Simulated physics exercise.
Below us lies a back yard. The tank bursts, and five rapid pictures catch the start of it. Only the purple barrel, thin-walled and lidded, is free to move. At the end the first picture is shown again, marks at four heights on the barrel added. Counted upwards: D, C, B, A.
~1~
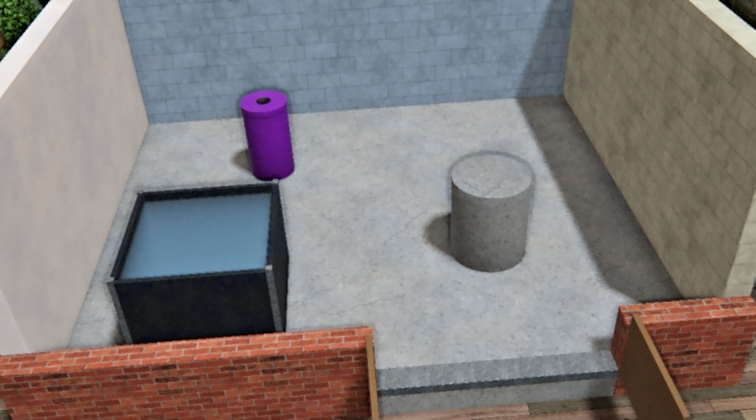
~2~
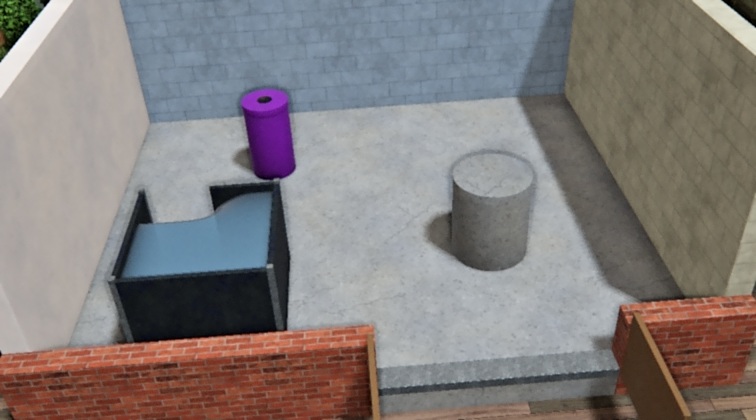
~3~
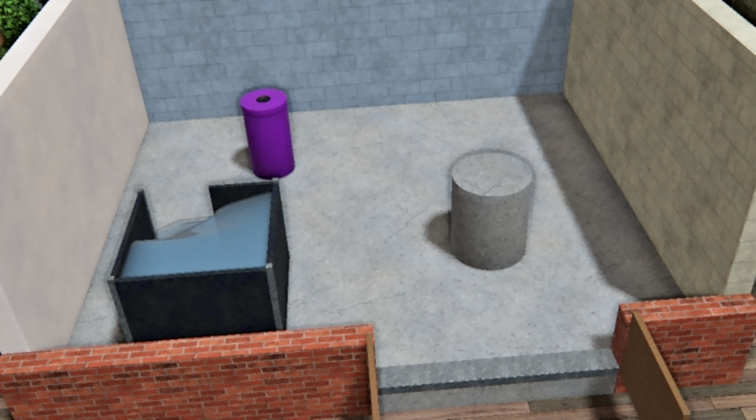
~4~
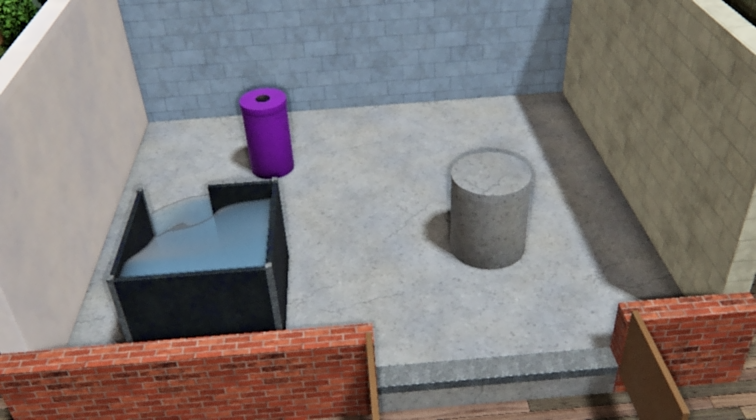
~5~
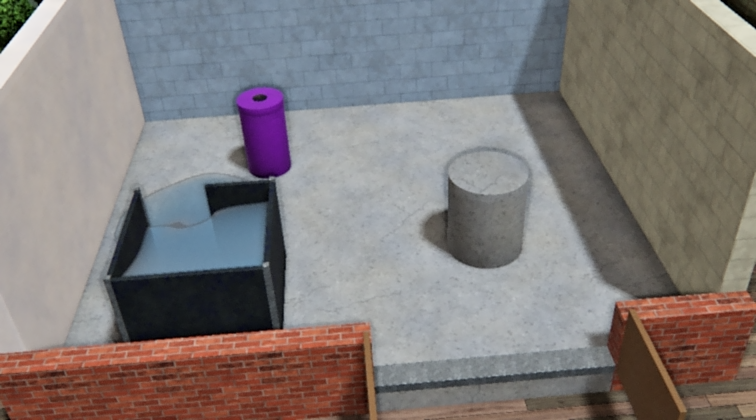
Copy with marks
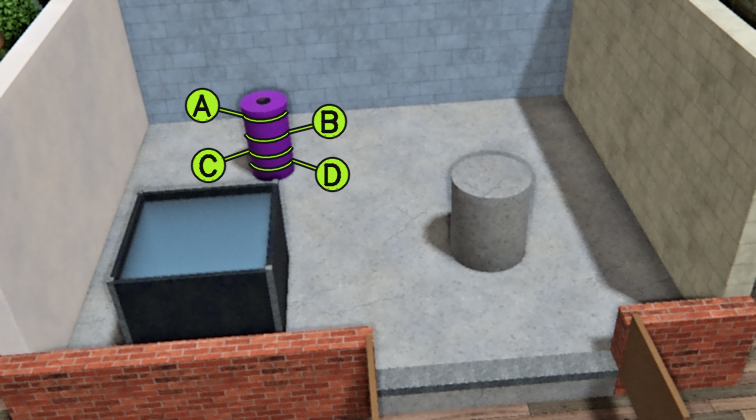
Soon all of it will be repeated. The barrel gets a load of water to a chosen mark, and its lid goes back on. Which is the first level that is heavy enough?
C will do.
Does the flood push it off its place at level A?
No, that is safe.
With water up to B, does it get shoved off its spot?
No.
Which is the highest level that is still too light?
D.
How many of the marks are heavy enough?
Three of them.
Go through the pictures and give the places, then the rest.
Lid of the purple barrel at (263, 101); tank full, its middle at (201, 236); open gate at (496, 320).
Water covers 1 % of the ground, mostly out of sight from here.
Water covers 3 % of the ground, mostly out of sight from here.
Water covers 5 % of the ground, mostly out of sight from here.
Lid of the purple barrel at (260, 98); water covers 8 % of the ground and is seen nearest the barrel at (234, 180).
On the marked copy, A at (263, 121); B at (266, 141); C at (269, 157); D at (271, 169); from the bottom up D, C, B, A.
With A, it does not move.
With B, it does not move.
With C, it does not move.
With D, it is pushed about twice its own width away.
